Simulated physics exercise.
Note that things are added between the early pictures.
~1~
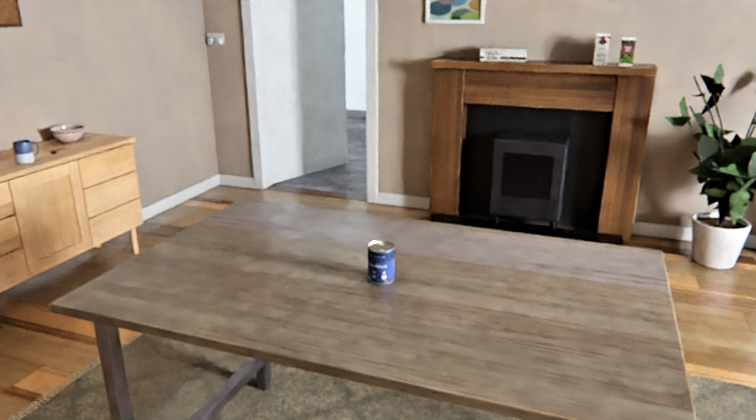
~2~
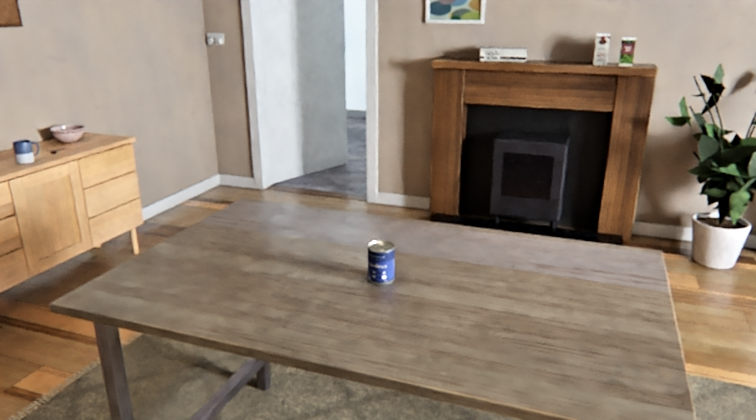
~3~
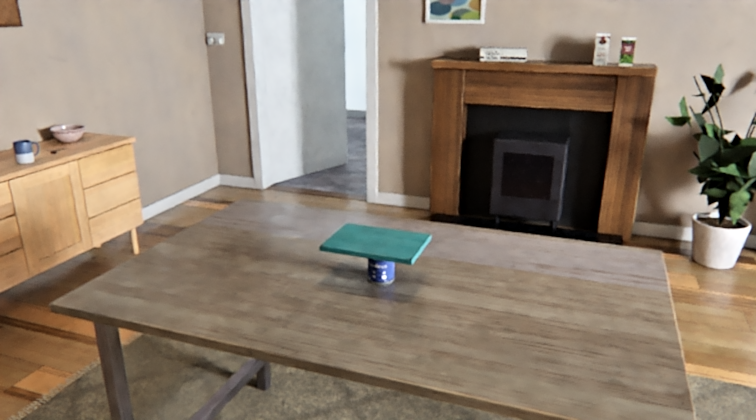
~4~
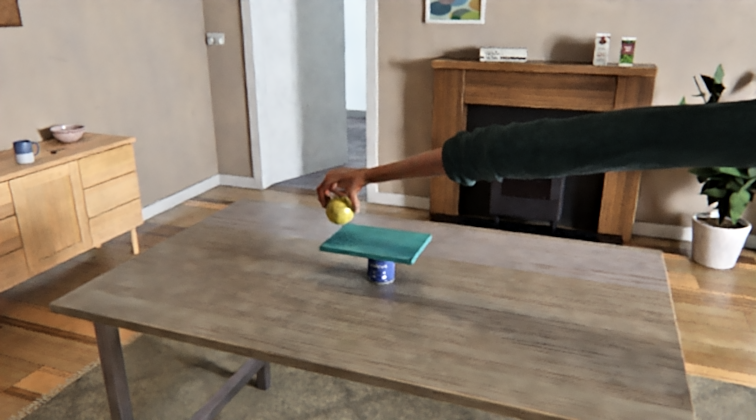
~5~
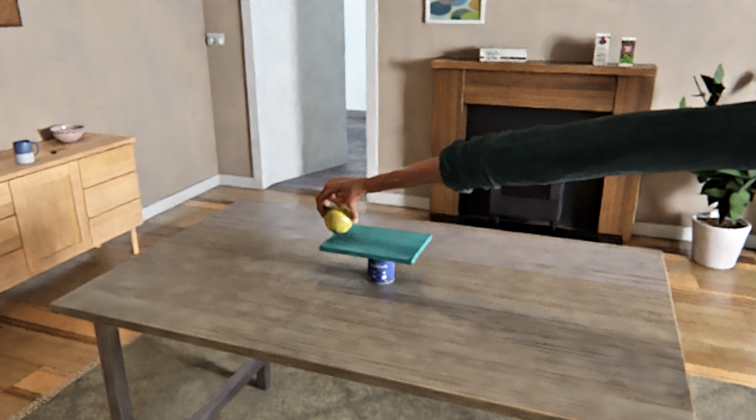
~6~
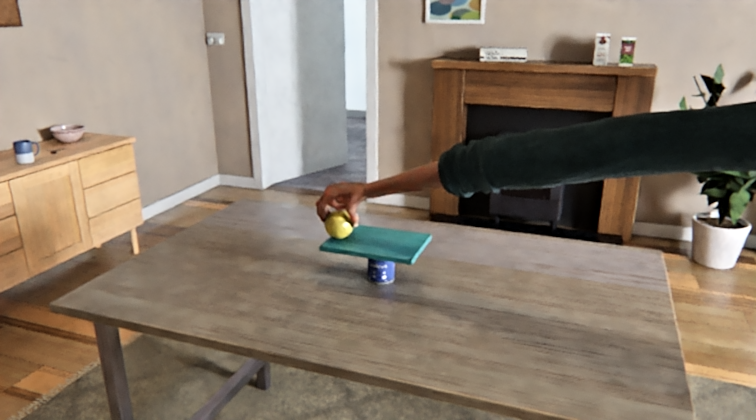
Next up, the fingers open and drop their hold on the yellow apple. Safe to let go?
It will fail to support the load.
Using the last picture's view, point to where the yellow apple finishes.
About (323, 261).
Then, 0.30 s later than the last frame, yellow apple now fallen; turquoise board tilted by 42°.
Then, 0.40 s later than the last frame, turquoise board tilted by 69°.
Then, 1.10 s later than the last frame, turquoise board tilted by 50°.
When it is over, fallen, yellow apple; lying over in the stack, turquoise board; blue tin as before. End places, in pixels of the last picture, yellow apple near (323, 261). The stack gives way.
